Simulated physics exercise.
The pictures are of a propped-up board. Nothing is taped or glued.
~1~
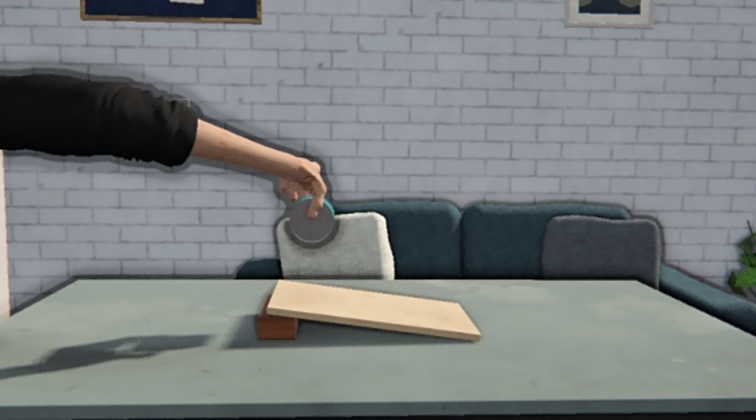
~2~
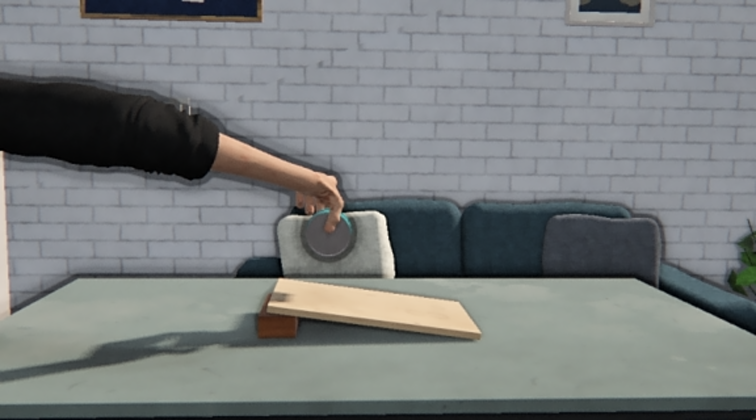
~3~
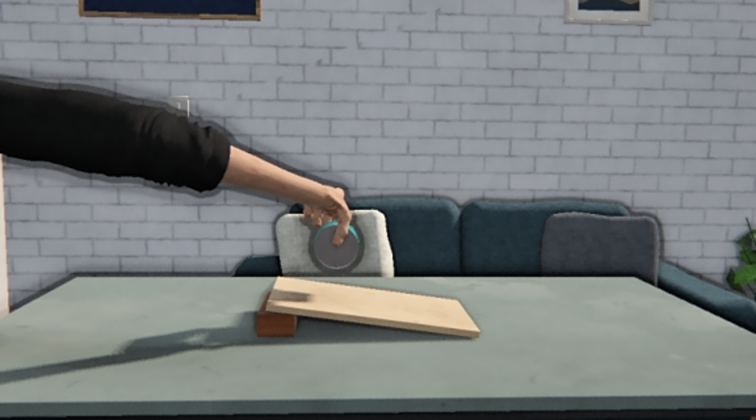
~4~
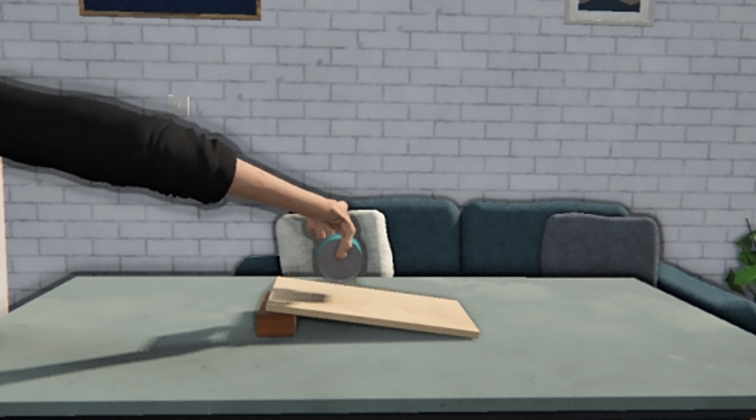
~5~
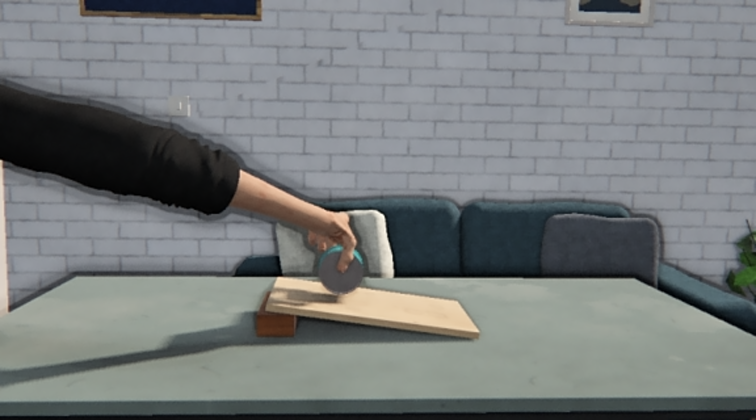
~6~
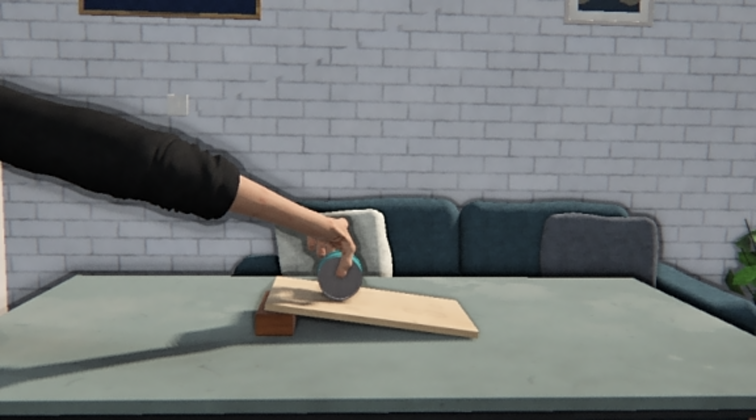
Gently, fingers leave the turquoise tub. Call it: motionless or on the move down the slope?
On the move.
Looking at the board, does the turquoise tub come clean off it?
At the end, the turquoise tub is no longer up there.
Then, 0.90 s after the last picture, turquoise tub rolled well along near (457, 292).
Then, 1.40 s after the last picture, turquoise tub now off the board.
Then, 1.90 s after the last picture, things are still on the move.
Then, 2.30 s after the last picture, as before.
By the end, off the board, turquoise tub. The turquoise tub goes downhill.
